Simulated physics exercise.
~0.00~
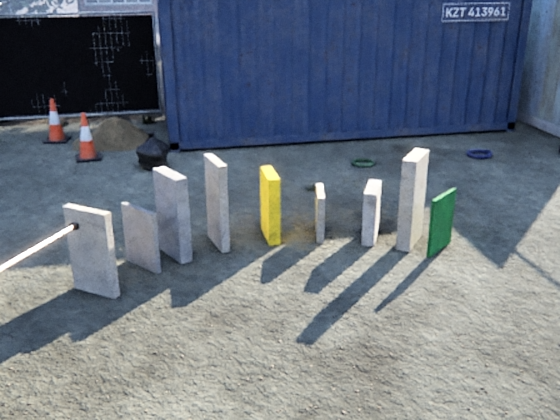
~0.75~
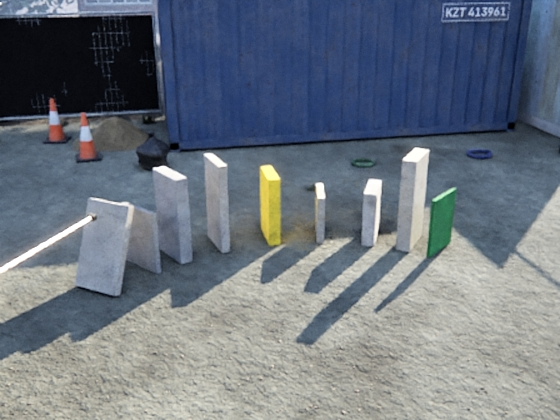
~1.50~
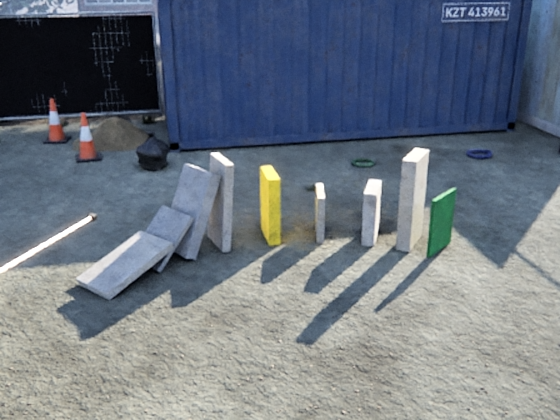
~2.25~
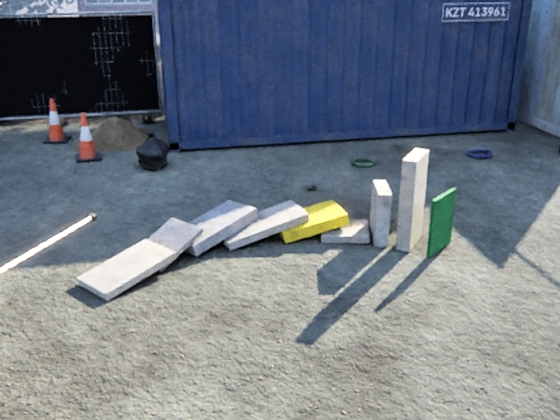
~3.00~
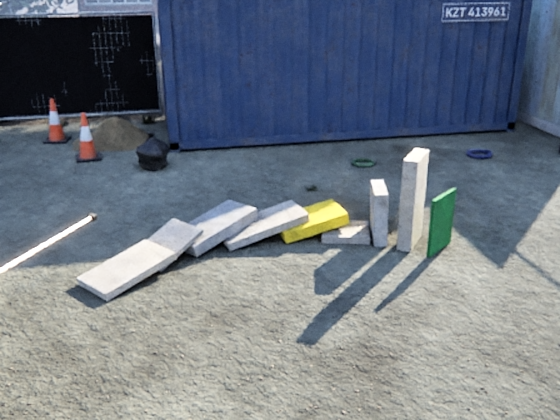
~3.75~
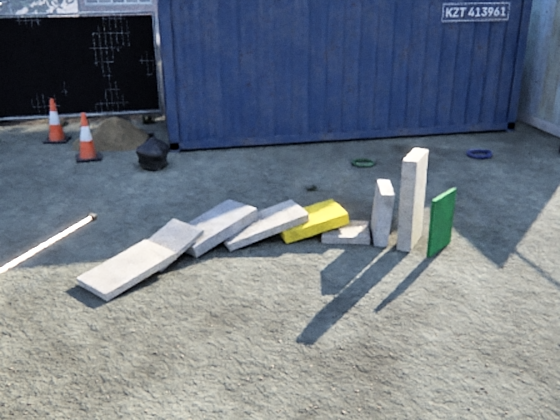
In this clip, a pole tips the leftmost of several upright slabs set in a curve before a blue container, and they topple rightward in turn, the yellow one included. The fall stops after a small slab drops, leaving two pale slabs and the green one standing.
